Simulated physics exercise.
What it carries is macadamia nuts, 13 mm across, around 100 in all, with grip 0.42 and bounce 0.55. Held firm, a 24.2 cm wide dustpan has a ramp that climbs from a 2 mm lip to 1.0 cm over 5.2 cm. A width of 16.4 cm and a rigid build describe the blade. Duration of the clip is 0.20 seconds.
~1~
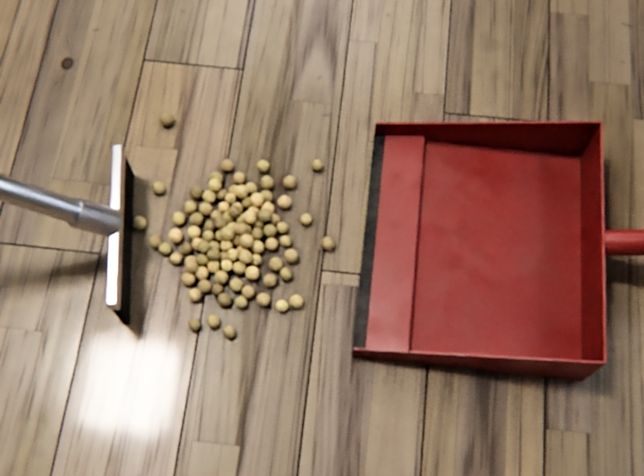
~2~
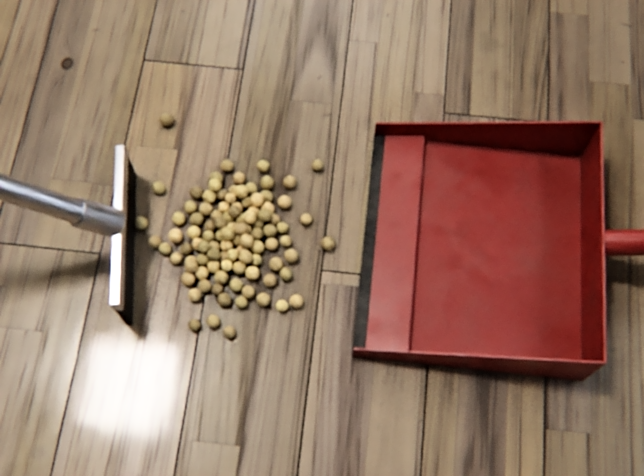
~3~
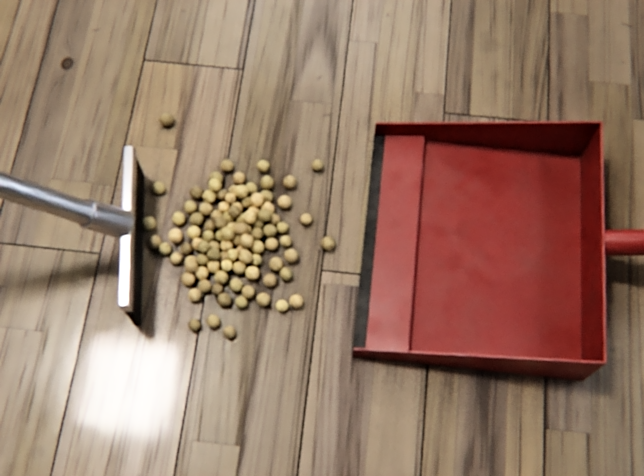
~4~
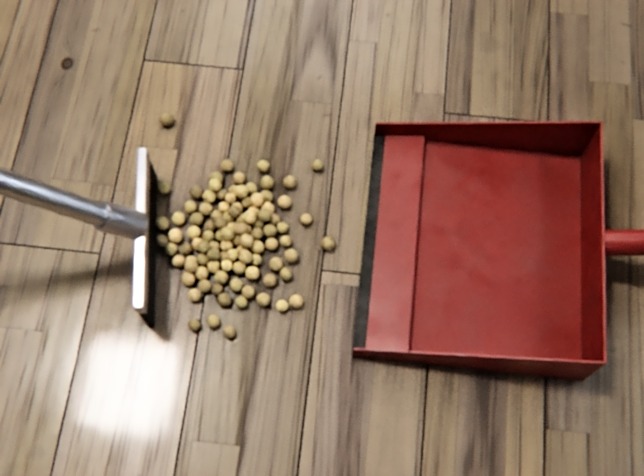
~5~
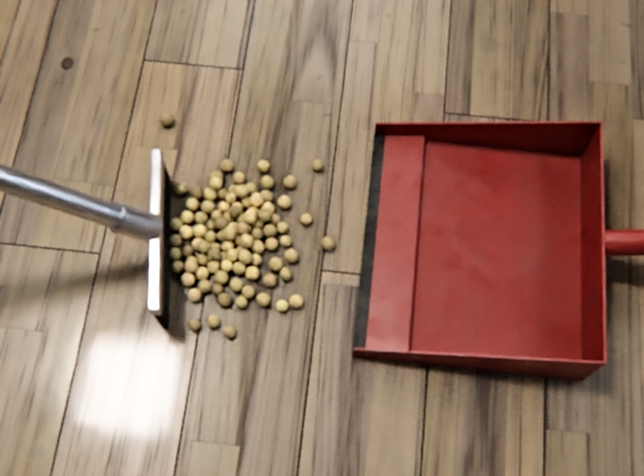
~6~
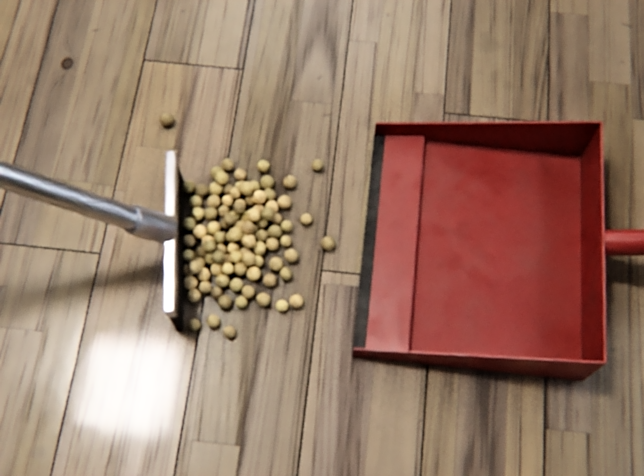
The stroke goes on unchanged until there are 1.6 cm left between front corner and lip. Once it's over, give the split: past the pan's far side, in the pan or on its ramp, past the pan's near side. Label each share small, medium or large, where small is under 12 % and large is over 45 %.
Far side: Small. Pan: Medium. Near side: Small.
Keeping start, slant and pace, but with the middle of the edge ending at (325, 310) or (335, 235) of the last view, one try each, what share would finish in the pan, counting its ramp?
Close to 20 and 35 in a hundred, in that order.
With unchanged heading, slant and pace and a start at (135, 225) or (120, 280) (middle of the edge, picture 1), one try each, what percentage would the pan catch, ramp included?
Close to 35 in a hundred, then close to 15 in a hundred.
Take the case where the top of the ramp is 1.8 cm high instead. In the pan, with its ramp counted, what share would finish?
It would be roughly 25 percent.
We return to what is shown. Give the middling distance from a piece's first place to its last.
Median: Approx. 12 cm.
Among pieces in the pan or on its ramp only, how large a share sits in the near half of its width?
70 per cent.
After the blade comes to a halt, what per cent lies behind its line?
Near 15 percent, give or take.
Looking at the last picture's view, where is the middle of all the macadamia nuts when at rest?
When it all comes to rest, the middle is near (356, 236).
Then, 0.22 s after the last picture, middle of the blade 11 cm from the lip; 0 % over the lip, far side 0 %, near side 0 %.
Then, 0.36 s after the last picture, middle of the blade 6 cm from the lip; 5 % over the lip, far side 0 %, near side 5 %.
Then, 0.63 s after the last picture, middle of the blade 3 cm from the lip; 30 % over the lip, far side 0 %, near side 5 %.
In the end, far side 0 %, pan 30 %, near side 5 %, in front of the lip or behind the blade 65 %.
